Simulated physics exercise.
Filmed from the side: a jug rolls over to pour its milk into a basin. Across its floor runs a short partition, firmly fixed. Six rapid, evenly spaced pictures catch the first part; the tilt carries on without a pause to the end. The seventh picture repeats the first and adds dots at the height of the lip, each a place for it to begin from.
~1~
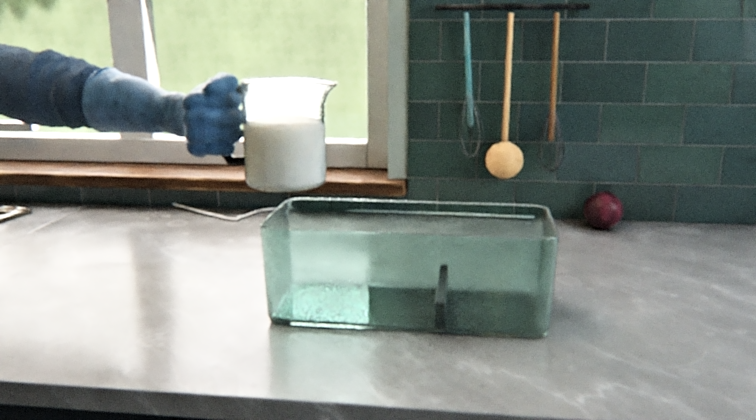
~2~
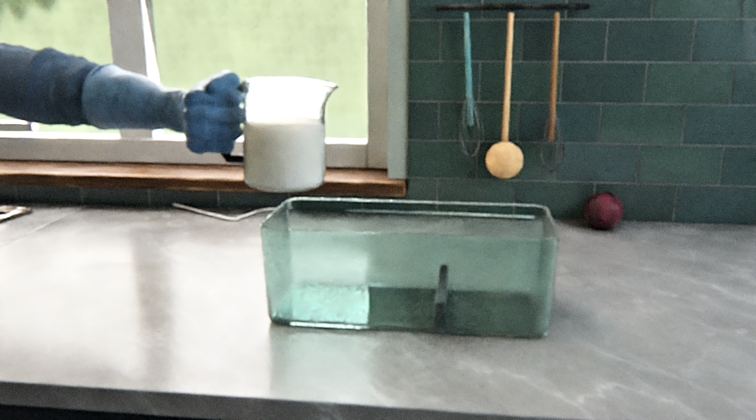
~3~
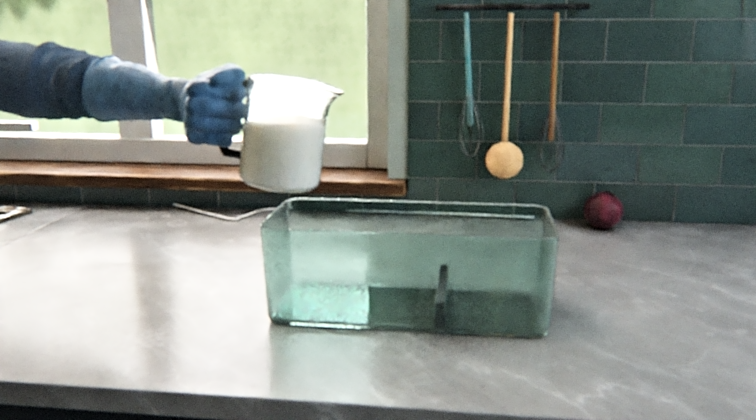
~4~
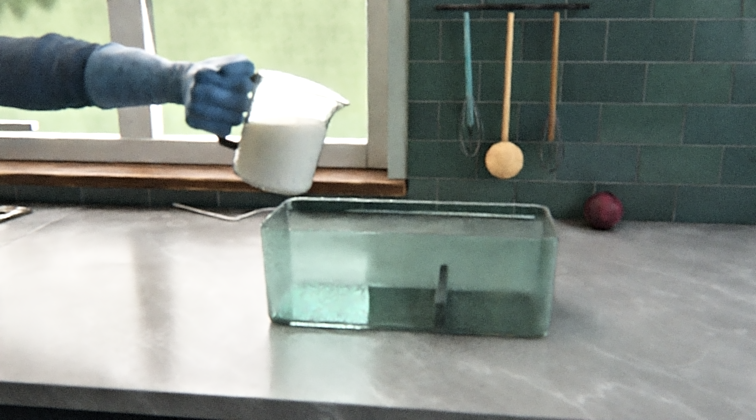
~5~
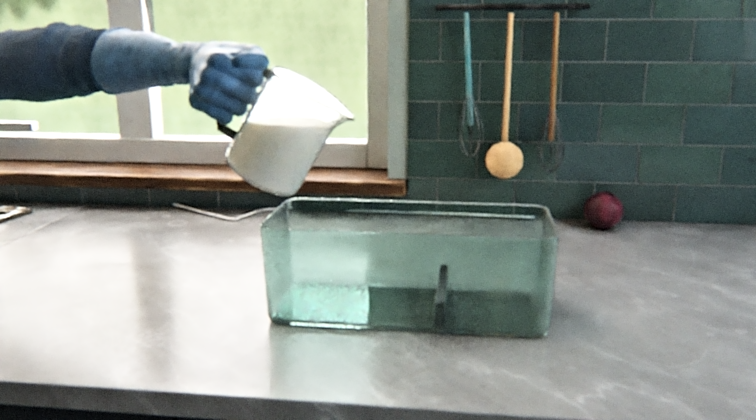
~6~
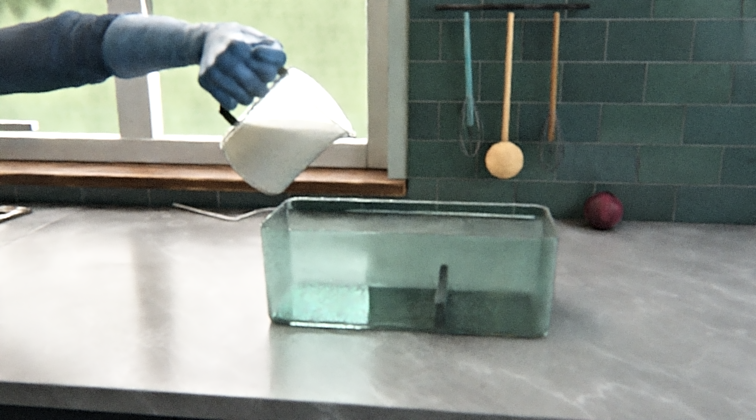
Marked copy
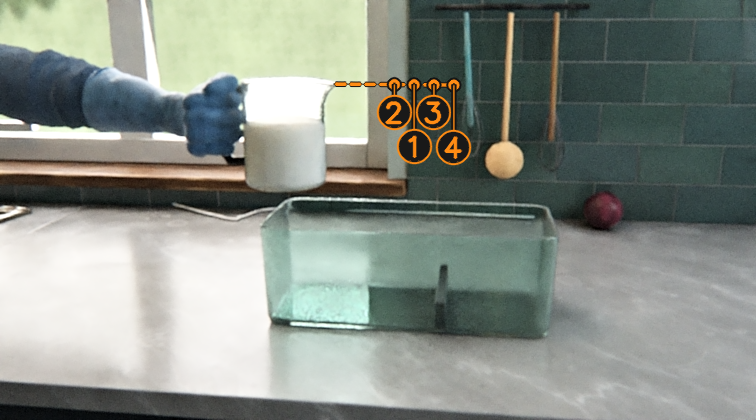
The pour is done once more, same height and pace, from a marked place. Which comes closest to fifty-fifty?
Best: 2.
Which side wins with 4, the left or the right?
The right one.
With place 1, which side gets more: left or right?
The right side.
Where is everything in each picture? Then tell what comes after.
Upright, lip at (336, 84); basin from (268, 320) to (549, 335); top of the wall at (442, 282); nothing has left yet.
Tipped about 2°, lip at (338, 86); nothing has left yet.
Tipped about 8°, lip at (342, 92); nothing has left yet.
Tipped about 18°, lip at (349, 103); nothing has left yet.
Tipped about 31°, lip at (354, 119); nothing has left yet.
Tipped about 45°, lip at (355, 137); nothing has left yet.
On the marked copy, 1 at (414, 84); 2 at (394, 84); 3 at (433, 84); 4 at (453, 85).
Choosing 1, about 23 % ends left of the wall and 77 % right of it.
Choosing 2, about 50 % ends left of the wall and 50 % right of it.
Choosing 3, about 7 % ends left of the wall and 93 % right of it.
Choosing 4, about 14 % ends left of the wall and 84 % right of it.
